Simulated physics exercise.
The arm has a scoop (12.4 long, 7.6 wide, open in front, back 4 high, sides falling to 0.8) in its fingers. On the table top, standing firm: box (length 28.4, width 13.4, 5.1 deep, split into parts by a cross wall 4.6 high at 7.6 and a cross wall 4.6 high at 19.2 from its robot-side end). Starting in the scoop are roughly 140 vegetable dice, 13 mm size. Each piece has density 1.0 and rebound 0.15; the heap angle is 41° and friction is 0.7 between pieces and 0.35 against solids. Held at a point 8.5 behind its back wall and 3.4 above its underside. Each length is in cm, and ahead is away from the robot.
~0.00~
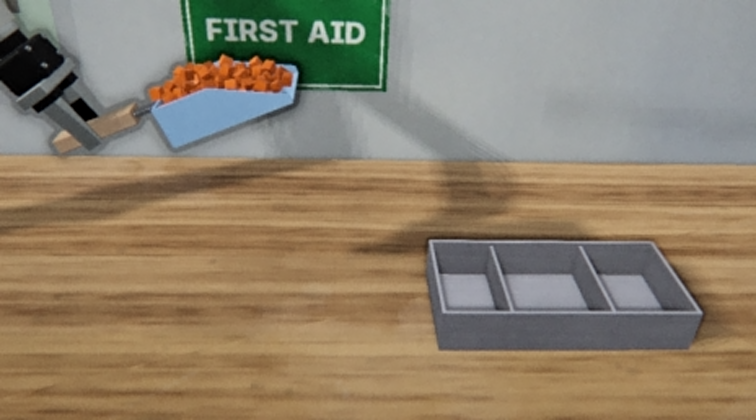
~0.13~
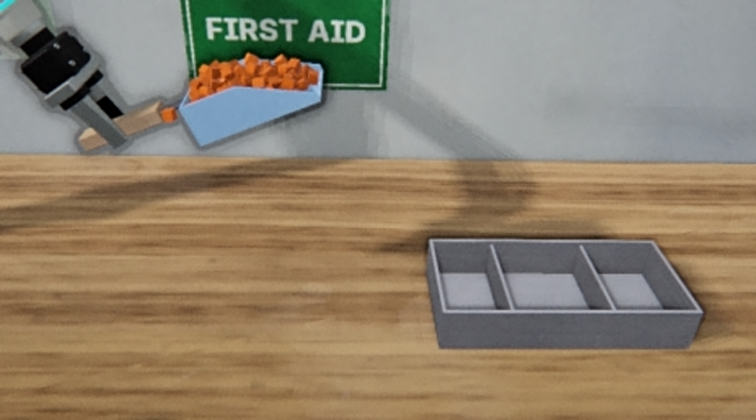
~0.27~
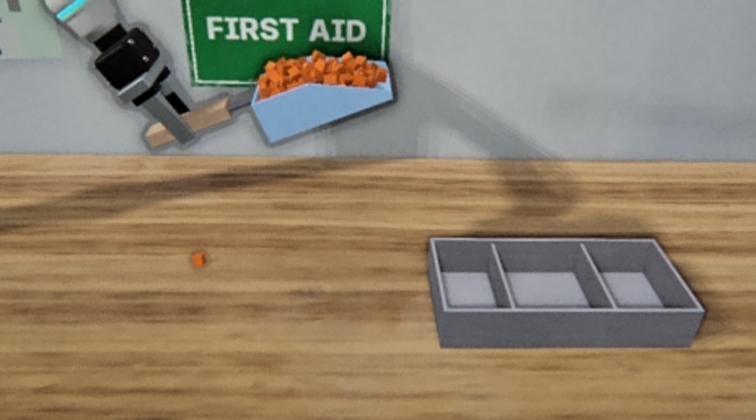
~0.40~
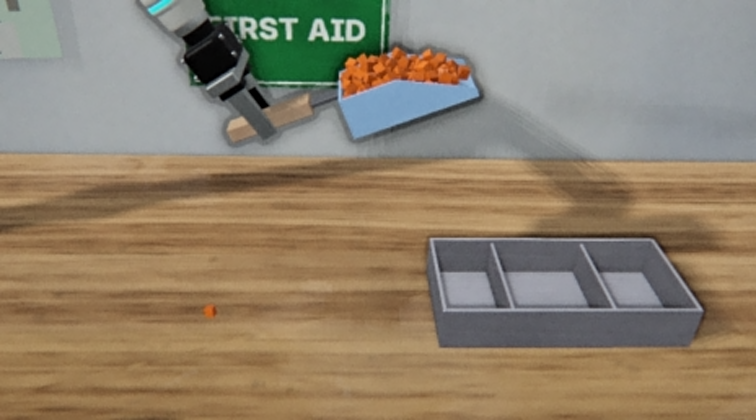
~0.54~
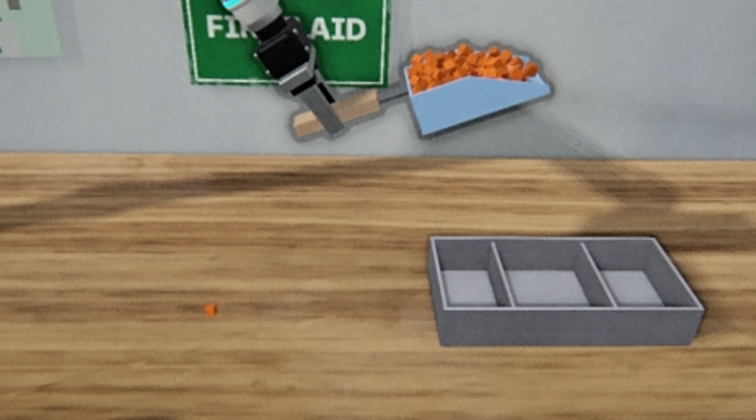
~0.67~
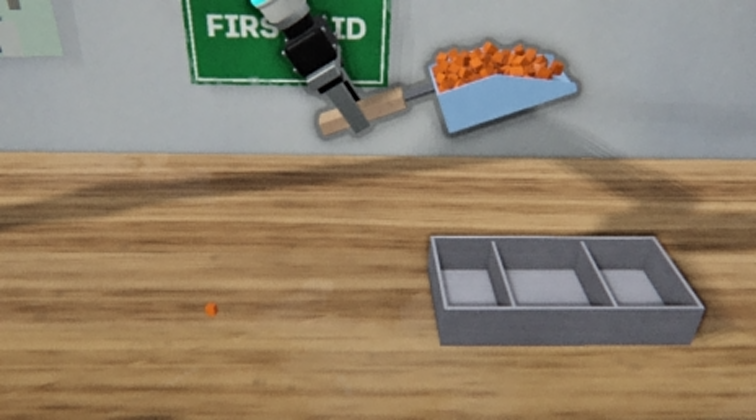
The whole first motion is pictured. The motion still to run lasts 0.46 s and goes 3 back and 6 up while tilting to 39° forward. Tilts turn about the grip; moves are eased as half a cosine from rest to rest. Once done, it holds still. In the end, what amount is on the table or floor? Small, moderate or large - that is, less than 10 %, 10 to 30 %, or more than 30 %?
Small.
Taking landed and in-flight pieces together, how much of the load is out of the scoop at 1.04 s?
By then about 5 % is out.
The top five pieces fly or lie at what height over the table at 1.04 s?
They are some 26 centimetres up.
After 0.85 s, level, highest piece 29 above the table; 143 on the scoop, 1 on the table or floor.
After 1.04 s, tilted 33° forward, highest piece 26 above the table; 138 on the scoop, 1 on the table or floor, 5 in flight or on a rim.
After 1.33 s, tilted 39° forward, highest piece 20 above the table; 63 in the robot-side part, 44 on the scoop, 4 in the middle part, 1 on the table or floor, 32 in flight or on a rim.
After 2.38 s, tilted 39° forward, highest piece 6 above the table; 88 in the robot-side part, 55 in the middle part, 1 on the table or floor.
In the end, 88 in the robot-side part, 55 in the middle part, 1 on the table or floor. That is 1 % on the table or floor.
